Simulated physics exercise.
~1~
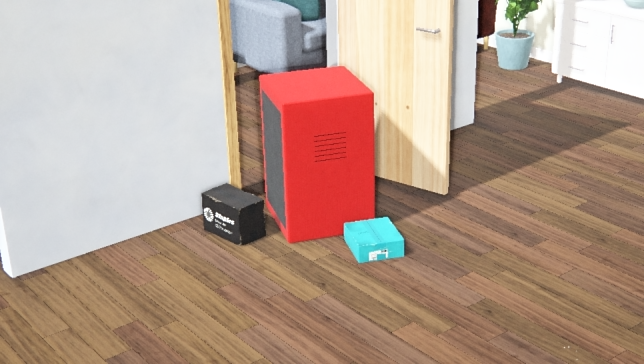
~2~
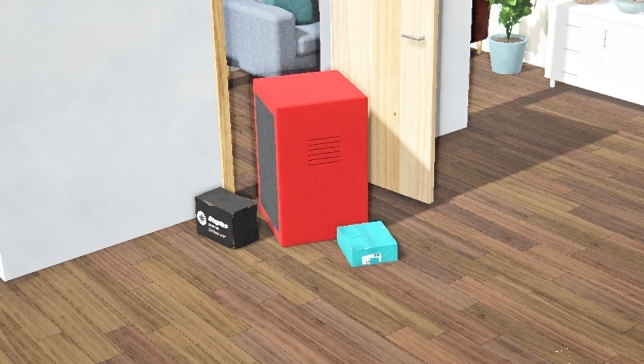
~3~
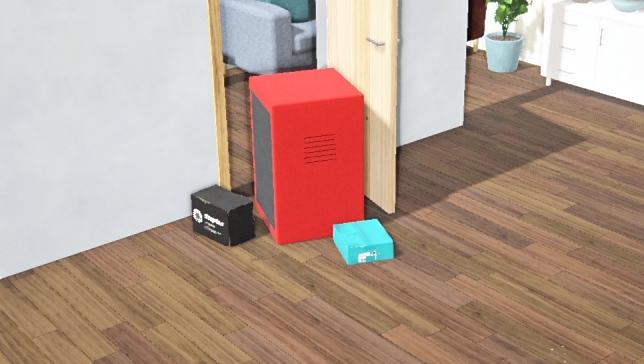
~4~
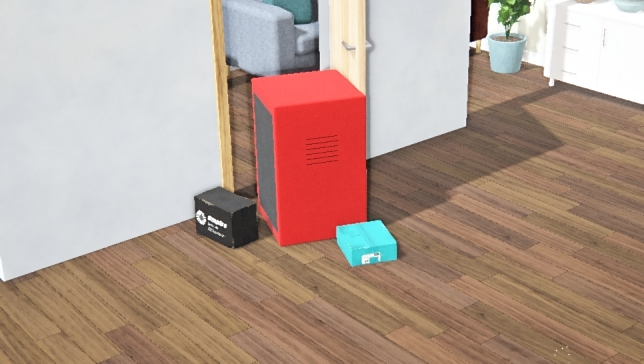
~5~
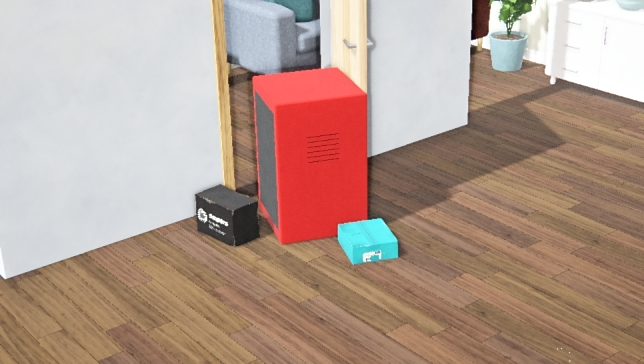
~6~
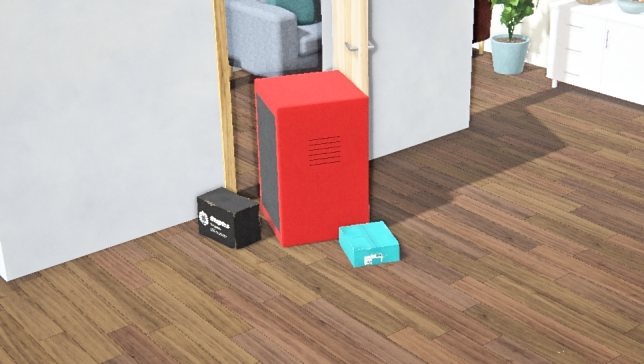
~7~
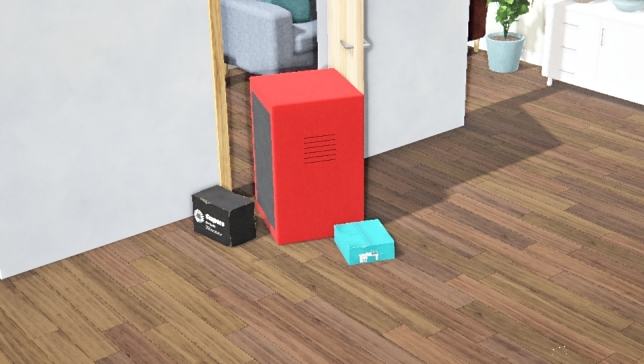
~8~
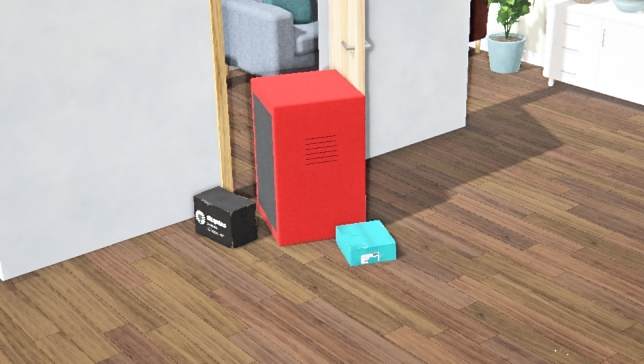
A light wooden door swings partway toward closing behind a tall red appliance, then comes to rest still ajar, mostly hidden by it. The appliance, a black box to its left and a turquoise parcel to its right stay put on the wood floor as the view sways slightly.
